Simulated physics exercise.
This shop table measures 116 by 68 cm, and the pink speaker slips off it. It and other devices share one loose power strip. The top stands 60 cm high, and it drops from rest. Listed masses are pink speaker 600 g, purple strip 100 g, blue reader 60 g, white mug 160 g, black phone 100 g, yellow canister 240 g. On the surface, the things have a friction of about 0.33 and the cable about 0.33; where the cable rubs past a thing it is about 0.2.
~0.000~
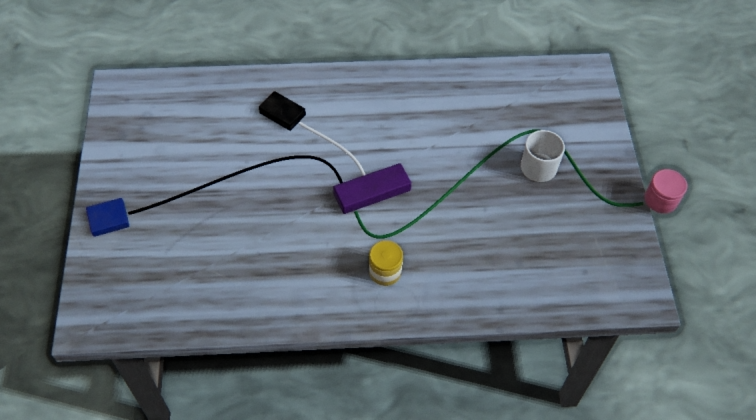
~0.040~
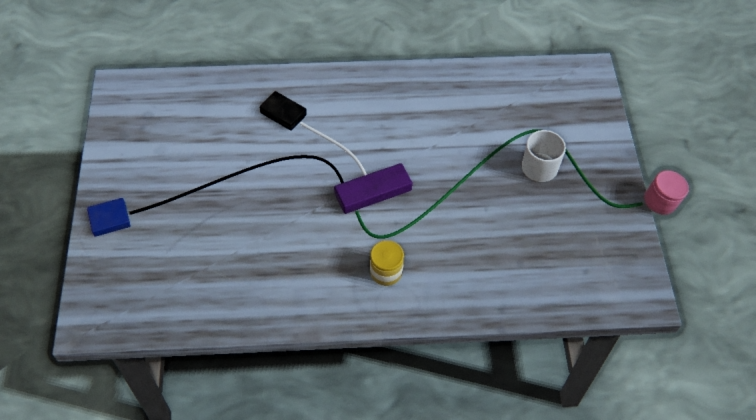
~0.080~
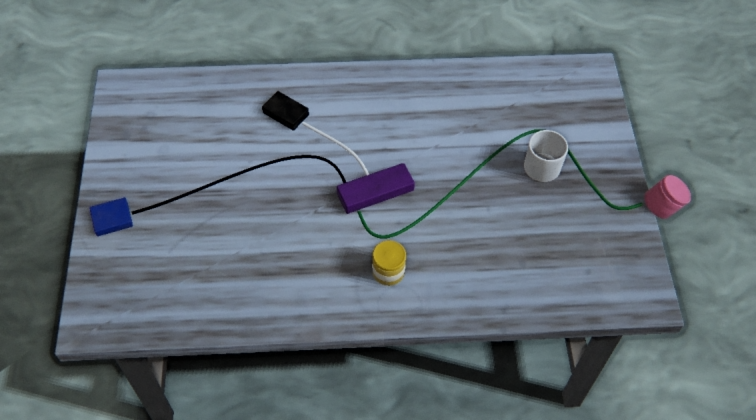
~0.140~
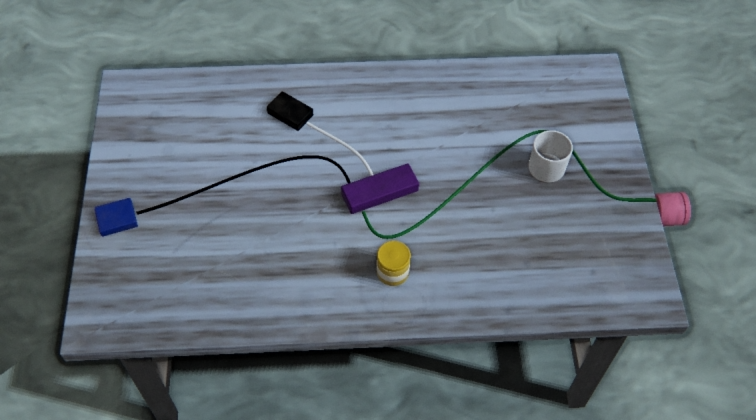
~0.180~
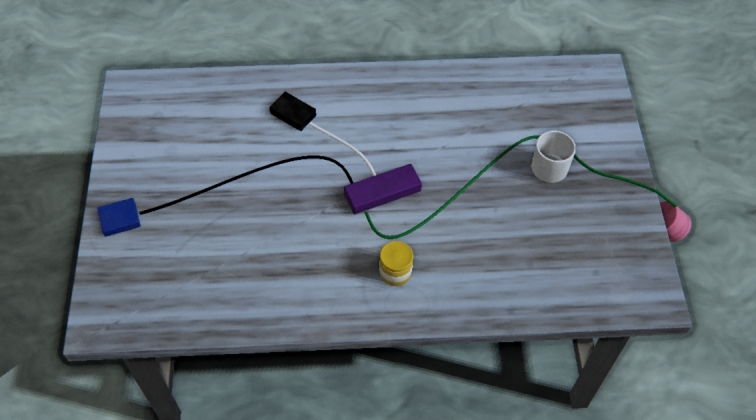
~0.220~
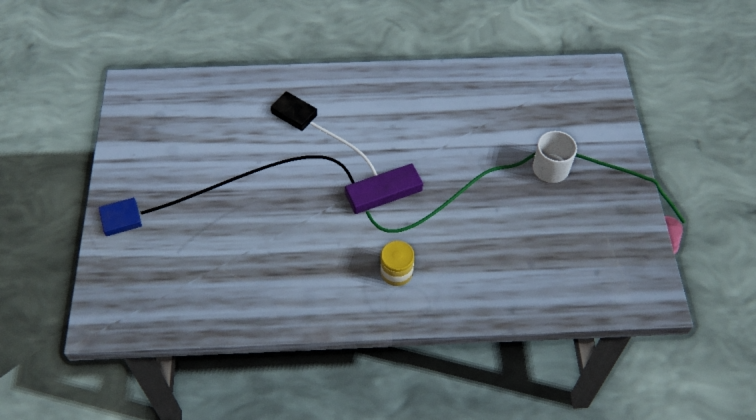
On a striped tabletop holding a purple strip, blue and black devices, a white mug and a yellow canister, a pink cylinder tips over the right edge and drops partly out of sight, drawing its green cable after it.
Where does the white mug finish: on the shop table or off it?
The white mug finishes on the shop table.
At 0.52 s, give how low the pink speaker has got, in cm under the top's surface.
Some 55 cm.
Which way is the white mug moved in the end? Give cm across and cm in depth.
Close to 5 cm over to the right, plus close to 12 cm closer by.
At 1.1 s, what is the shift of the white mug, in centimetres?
Some 12 cm.
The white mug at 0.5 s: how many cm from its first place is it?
Roughly 11 cm.
By 0.5 s, the strip's end of the green cable at (538, 137); white mug 11 cm off its start, blue reader 39 cm off its start, purple strip 37 cm off its start.
By 0.8 s, the strip's end of the green cable at (642, 113); white mug 12 cm off its start, blue reader 89 cm off its start, black phone 79 cm off its start.
By 1.1 s, the strip has left the top; white mug 13 cm off its start at (591, 195), black phone over the edge, blue reader 106 cm off its start at (632, 143).
By 1.4 s, the strip has left the top; white mug 13 cm off its start, blue reader over the edge, black phone over the edge.
By 2.6 s, the strip has left the top; white mug 13 cm off its start at (591, 195), blue reader over the edge, black phone over the edge, purple strip over the edge.
